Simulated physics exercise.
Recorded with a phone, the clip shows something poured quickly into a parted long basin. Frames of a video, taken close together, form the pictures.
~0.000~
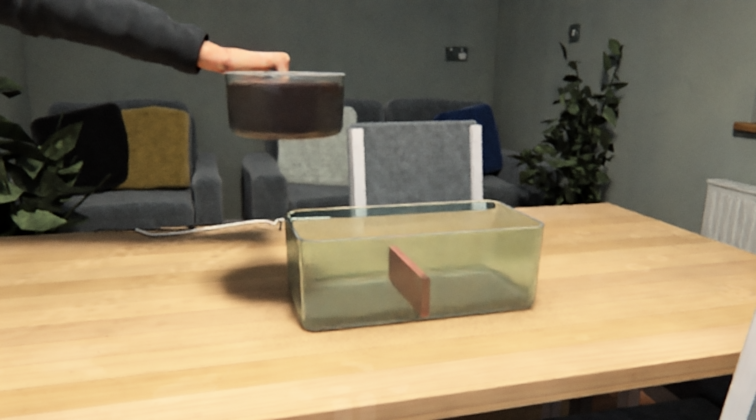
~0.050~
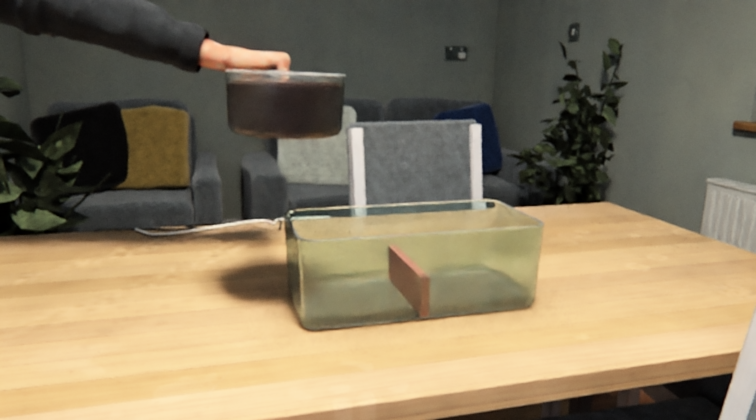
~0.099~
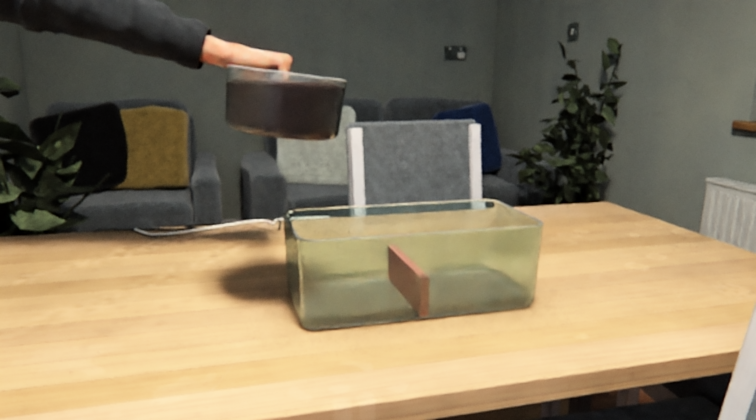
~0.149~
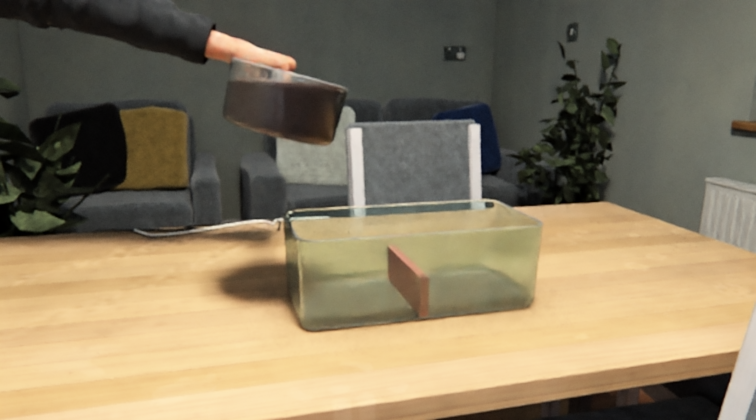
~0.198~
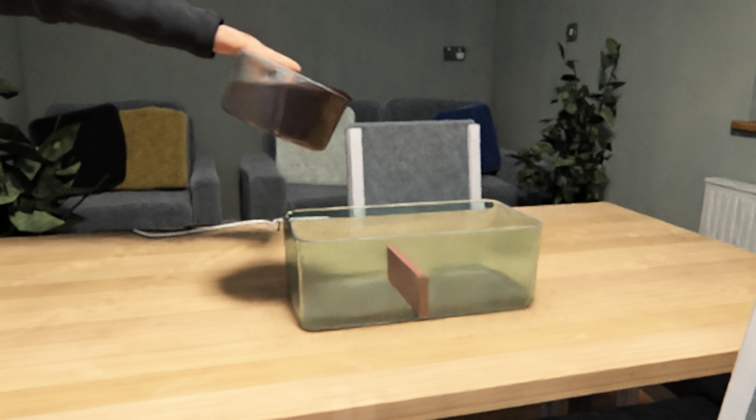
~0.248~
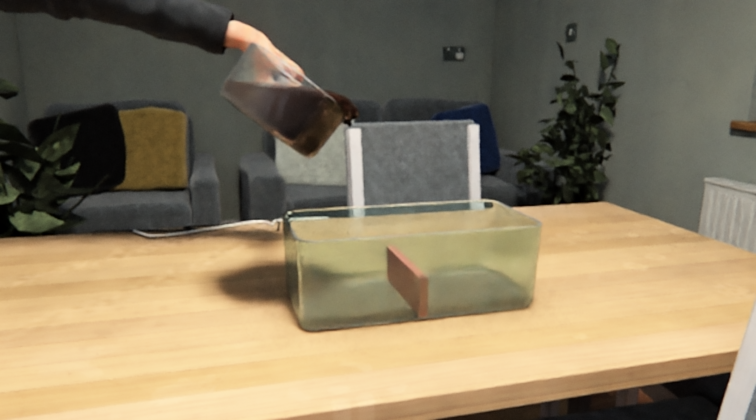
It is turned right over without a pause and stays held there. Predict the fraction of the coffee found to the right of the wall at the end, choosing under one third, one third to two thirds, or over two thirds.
Prediction: Under one third.
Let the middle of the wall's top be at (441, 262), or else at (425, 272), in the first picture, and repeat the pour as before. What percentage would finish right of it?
In turn some 15 and 20 in a hundred.
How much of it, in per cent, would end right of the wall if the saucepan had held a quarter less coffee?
It would be somewhere near 5 %.
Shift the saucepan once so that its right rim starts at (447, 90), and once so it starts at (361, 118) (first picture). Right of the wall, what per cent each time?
Roughly 90 % and 15 %.
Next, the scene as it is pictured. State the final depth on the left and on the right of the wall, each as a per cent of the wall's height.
Close to 60 for the left and 10 for the right.
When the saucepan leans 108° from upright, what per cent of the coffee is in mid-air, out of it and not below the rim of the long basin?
Around 45 percent.
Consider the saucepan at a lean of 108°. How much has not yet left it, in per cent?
Remaining fraction: Approx. 15 %.
A moment on, the saucepan is tipped right over and 15 per cent is still to pour, 39 is left of the wall and 4 right of it.
Next, the saucepan is tipped right over and 1 per cent is still to pour, 80 is left of the wall and 5 right of it.
Then the saucepan is tipped right over and 0 per cent is still to pour, 82 is left of the wall and 9 right of it.
Later the saucepan is tipped right over and 0 per cent is still to pour, 82 is left of the wall and 10 right of it.
Finally, 82 per cent lies left of the wall, 10 right of it and 8 outside.
